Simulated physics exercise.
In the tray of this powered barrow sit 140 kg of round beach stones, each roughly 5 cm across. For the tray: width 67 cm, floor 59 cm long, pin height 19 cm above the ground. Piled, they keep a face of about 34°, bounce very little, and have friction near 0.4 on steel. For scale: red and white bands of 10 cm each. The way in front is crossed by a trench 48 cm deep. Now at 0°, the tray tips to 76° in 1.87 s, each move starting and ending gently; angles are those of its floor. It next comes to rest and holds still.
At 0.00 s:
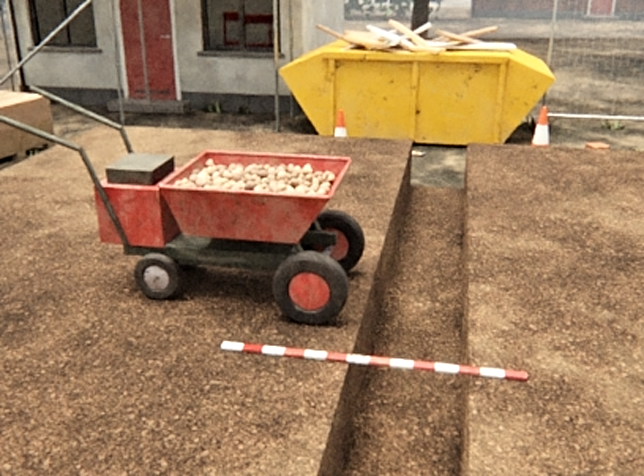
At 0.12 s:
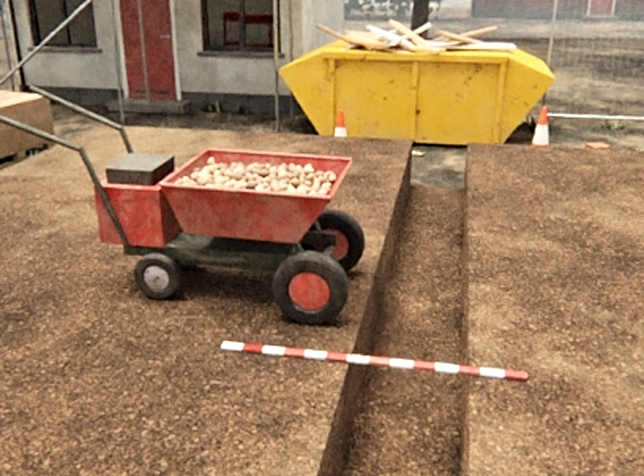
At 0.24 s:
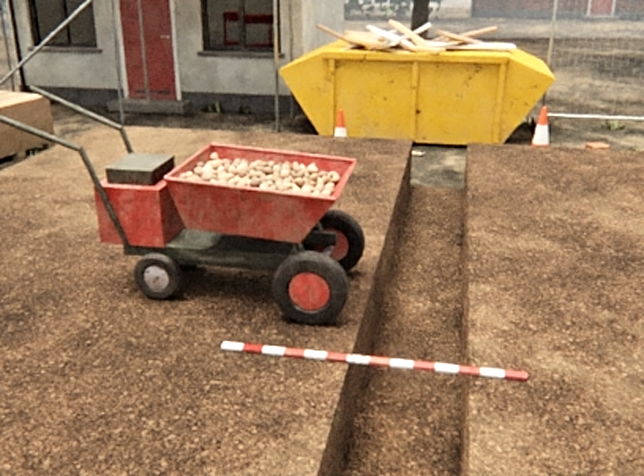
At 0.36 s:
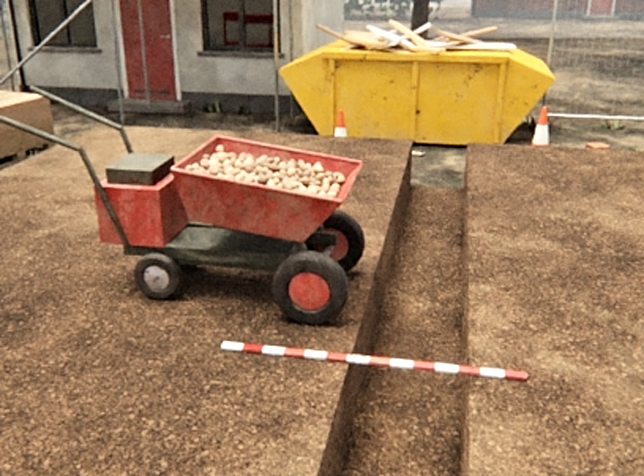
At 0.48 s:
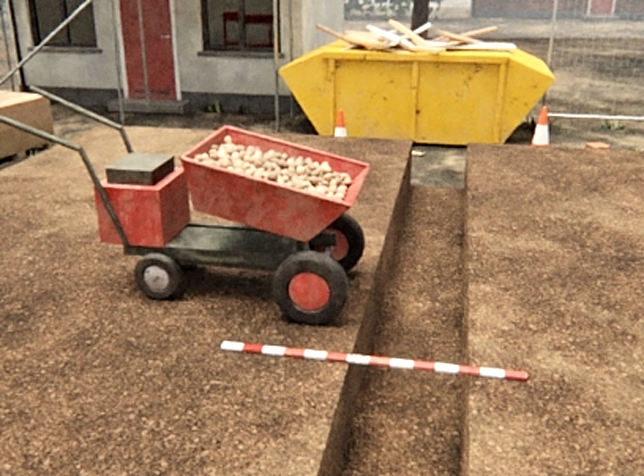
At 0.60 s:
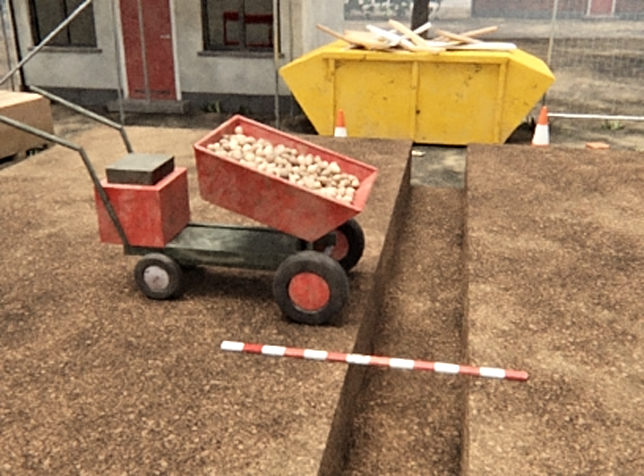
The red tray of a small powered barrow, loaded with pale rounded stones, tilts steadily toward the right, its rear end rising, while the wheeled chassis stays still beside a trench, with a striped pole in front and a yellow skip behind.
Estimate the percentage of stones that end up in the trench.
Roughly 79 per cent.
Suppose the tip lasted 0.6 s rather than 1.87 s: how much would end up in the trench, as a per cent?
Roughly 45 per cent would.
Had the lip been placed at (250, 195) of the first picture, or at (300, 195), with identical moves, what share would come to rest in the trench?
Close to 100 percent in the first case, 100 percent in the second.
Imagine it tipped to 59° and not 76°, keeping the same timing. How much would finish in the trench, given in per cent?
Expect roughly 70 per cent.
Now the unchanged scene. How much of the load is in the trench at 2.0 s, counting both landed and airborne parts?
By that moment, roughly 55 per cent of the load.
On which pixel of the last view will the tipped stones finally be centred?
The tipped stones centre close to (440, 373).
After 1.4 s the floor is at 64°; 94 % in the tray, 6 % in the trench; the foremost stones are at (449, 297).
After 2.0 s the floor is at 76°; 26 % in the tray, 54 % in the trench, 20 % past the trench; the foremost stones are at (585, 320).
After 2.3 s the floor is at 76°; 7 % in the tray, 71 % in the trench, 21 % past the trench; the foremost stones are at (635, 323).
After 4.3 s the floor is at 76°; 0 % in the tray, 79 % in the trench, 21 % past the trench; the foremost stones are at (643, 309).
